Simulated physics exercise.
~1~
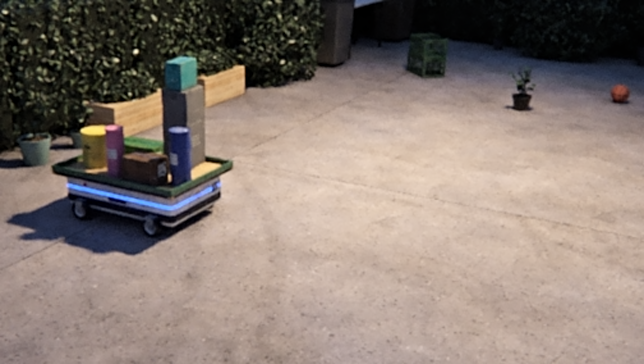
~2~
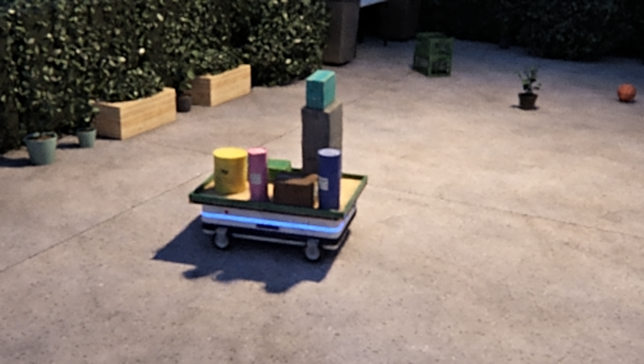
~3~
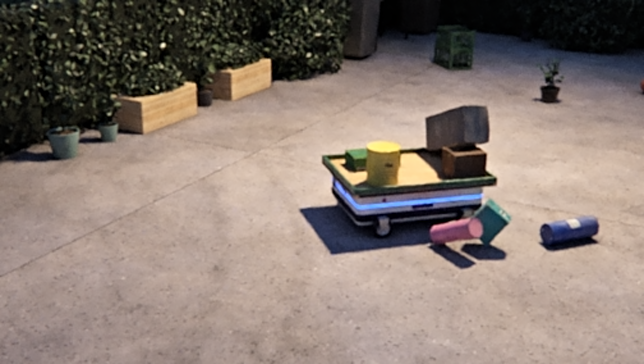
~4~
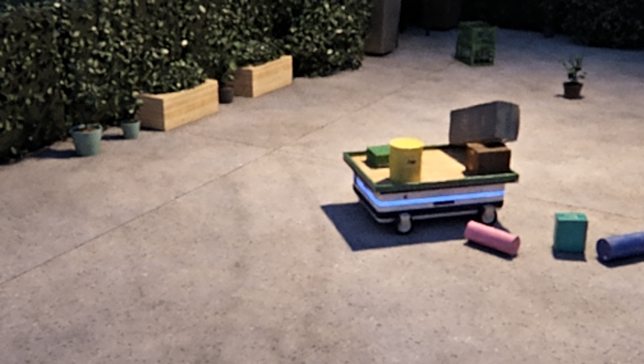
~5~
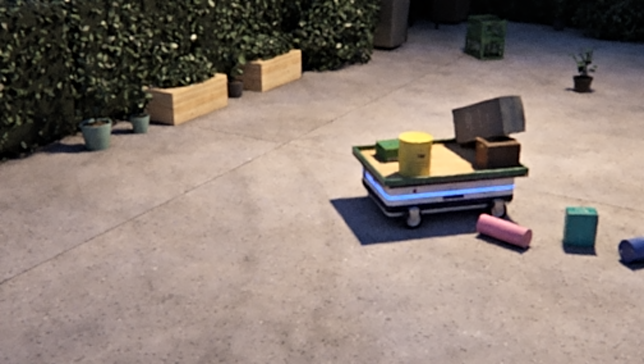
A low wheeled cart with a glowing blue-white band rolls across a dim paved yard, seen from slightly above, with hedges, wooden planters and pots behind. On its green-rimmed deck stand a yellow pail, pink and blue canisters, a brown box, a low green parcel and a tall grey box topped by a turquoise parcel. It travels rightward and turns, and the turquoise parcel and both canisters tumble off the right side. The grey box tips over against the brown box. The cart stops, with the pink canister lying on the paving beside the turquoise parcel and blue canister, while the rest stay aboard.
